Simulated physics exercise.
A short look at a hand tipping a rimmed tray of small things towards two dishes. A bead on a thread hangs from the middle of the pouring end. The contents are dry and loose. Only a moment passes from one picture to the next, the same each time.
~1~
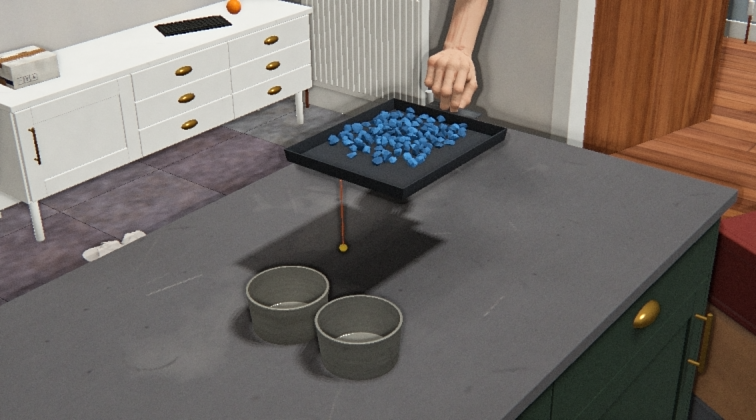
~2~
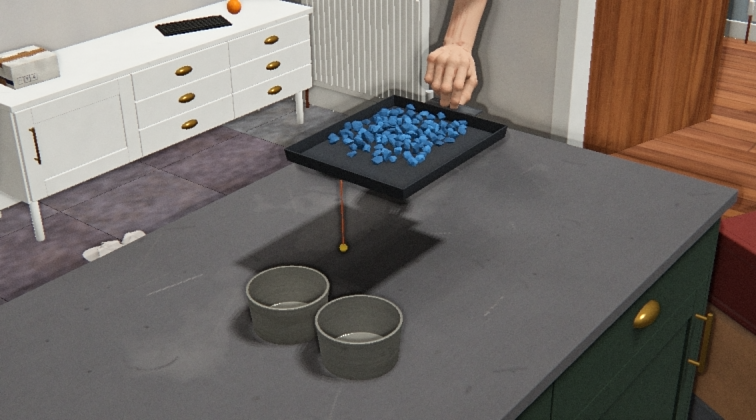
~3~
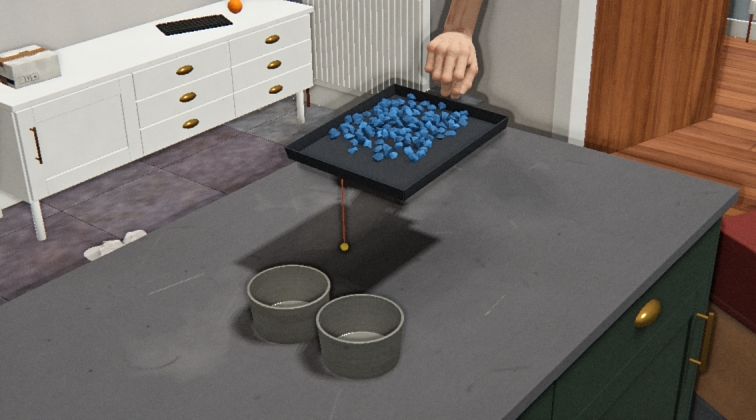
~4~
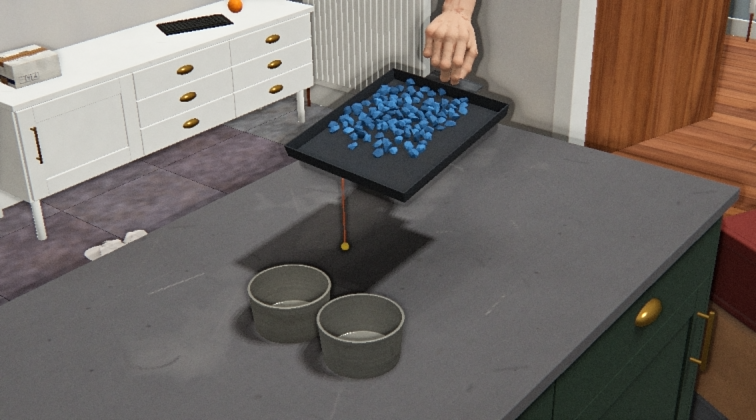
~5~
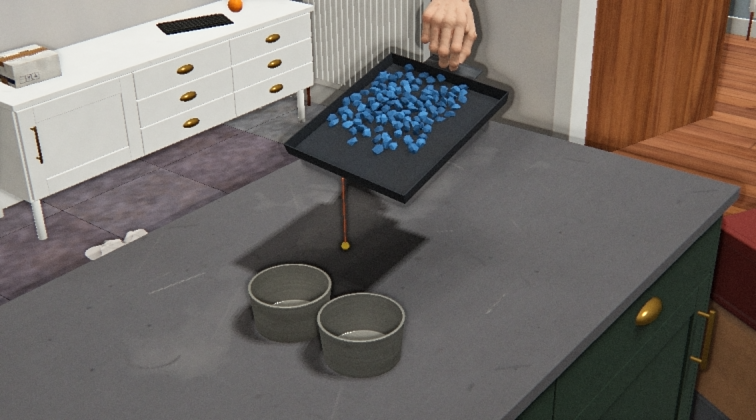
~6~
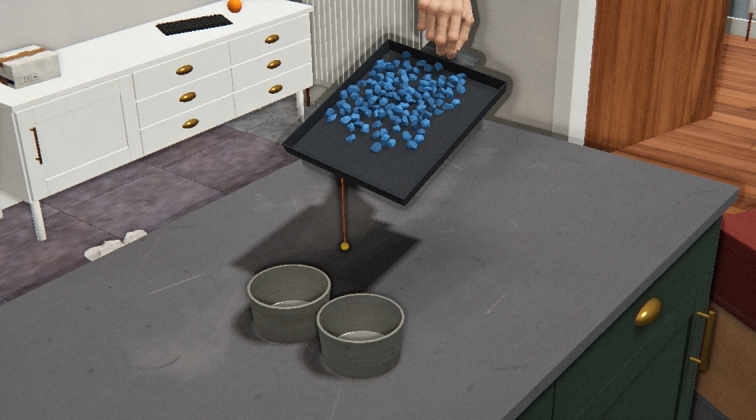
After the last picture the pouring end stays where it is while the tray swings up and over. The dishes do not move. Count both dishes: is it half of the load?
Together they catch less than half.
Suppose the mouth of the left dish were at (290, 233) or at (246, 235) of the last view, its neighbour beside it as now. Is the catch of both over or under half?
The first try: The smaller part. The second: The smaller part.
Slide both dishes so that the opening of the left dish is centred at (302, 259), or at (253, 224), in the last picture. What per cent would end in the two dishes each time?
Near 80 % and 0 %.
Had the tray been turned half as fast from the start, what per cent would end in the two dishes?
Roughly 20 in a hundred.
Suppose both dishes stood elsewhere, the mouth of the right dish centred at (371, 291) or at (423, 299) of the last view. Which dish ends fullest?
In turn: The dish on the right; the dish on the left.
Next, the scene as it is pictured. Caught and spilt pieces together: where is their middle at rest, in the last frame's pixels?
Roughly at (367, 324).
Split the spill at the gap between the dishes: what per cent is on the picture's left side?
Roughly 0 in a hundred.
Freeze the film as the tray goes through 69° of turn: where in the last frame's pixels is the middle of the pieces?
Roughly at (367, 179).
Soon, tray tipped steeply; most on the tray; a small part in the air.
A while on, tray tipped past a quarter turn; a small part on the tray; about a quarter in the right dish; a small part in the left dish; about a third outside both; about a quarter in the air.
Towards the end, tray tipped past a quarter turn; about a quarter in the right dish; a small part in the left dish; about two thirds outside both.
Finally, tray tipped past a quarter turn; about a quarter in the right dish; a small part in the left dish; about two thirds outside both.
